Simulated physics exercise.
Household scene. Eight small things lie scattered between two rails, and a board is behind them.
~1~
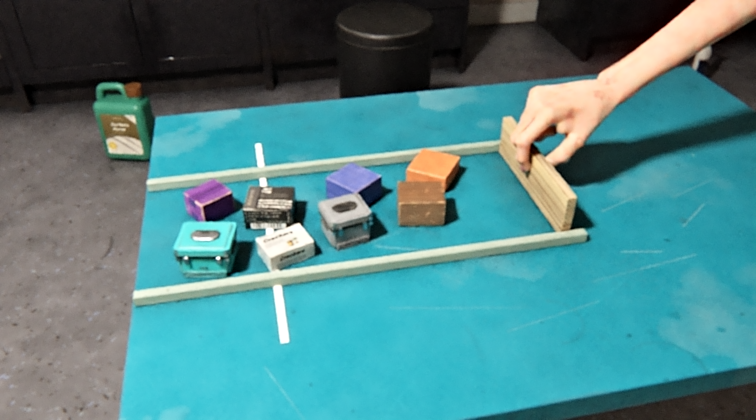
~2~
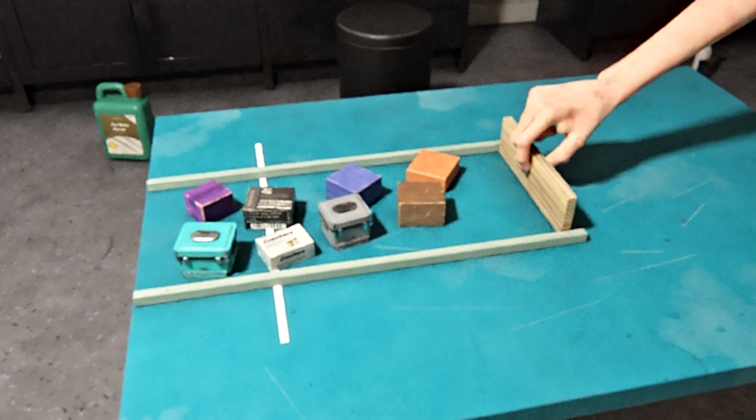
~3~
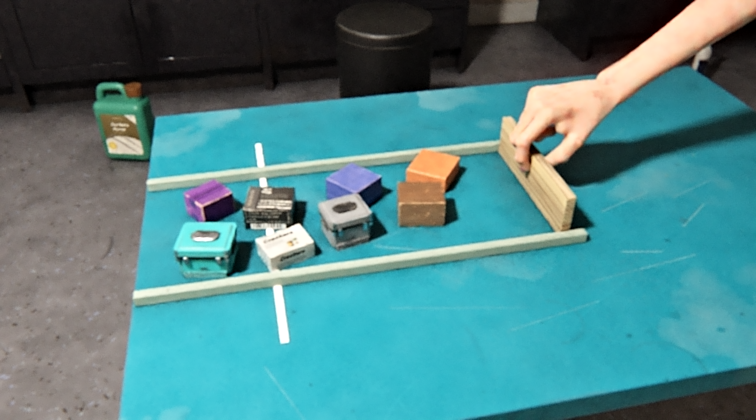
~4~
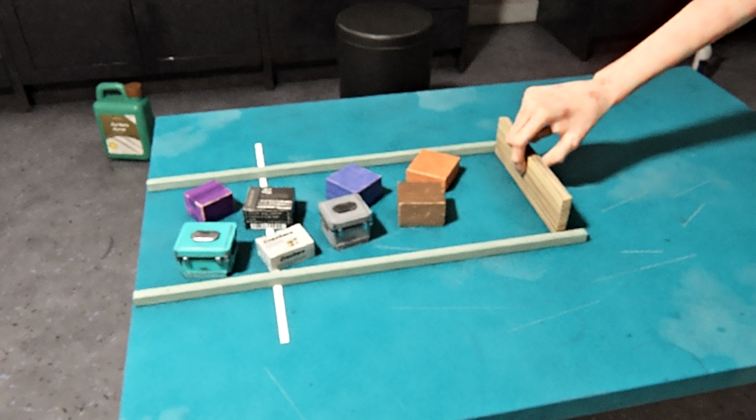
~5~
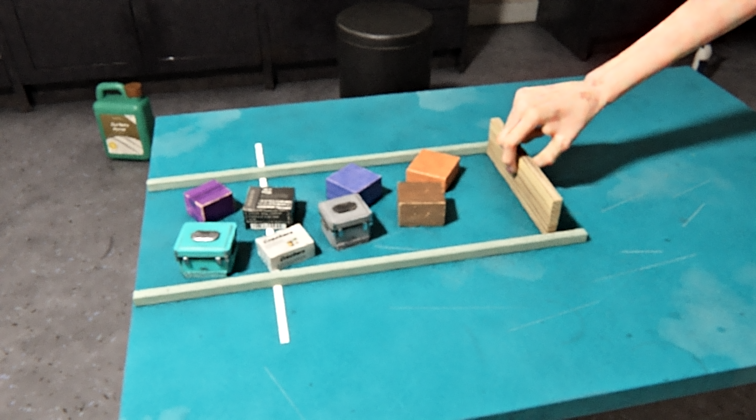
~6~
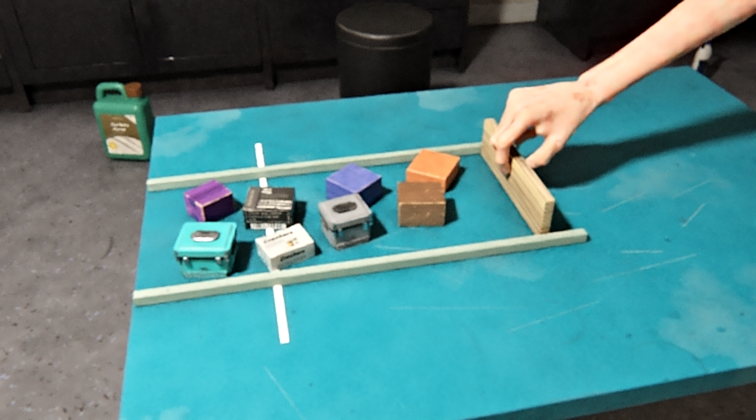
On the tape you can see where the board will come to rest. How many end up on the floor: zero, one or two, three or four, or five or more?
One or two.
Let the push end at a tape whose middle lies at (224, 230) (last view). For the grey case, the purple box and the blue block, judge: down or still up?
Result - the grey case is safe, the purple box is gone, the blue block is safe.
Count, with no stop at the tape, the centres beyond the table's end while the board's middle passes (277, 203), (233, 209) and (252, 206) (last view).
2, 4 and 4.
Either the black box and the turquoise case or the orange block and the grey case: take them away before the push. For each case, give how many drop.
0 in the first try, 0 in the second.
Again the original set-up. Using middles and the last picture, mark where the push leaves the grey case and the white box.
The grey case ends up near (199, 240), and the white box near (151, 270).
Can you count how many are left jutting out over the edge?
2 of them.
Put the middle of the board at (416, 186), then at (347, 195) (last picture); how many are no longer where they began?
So 3, and at the other place 8.
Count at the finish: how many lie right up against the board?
At rest, 2 are in contact.
A little later, none off yet; turquoise case at rest near (208, 249); purple box at rest near (210, 203); black box at rest near (271, 208).
When it is over, the number that fall off is one or two; down, purple box and turquoise case.
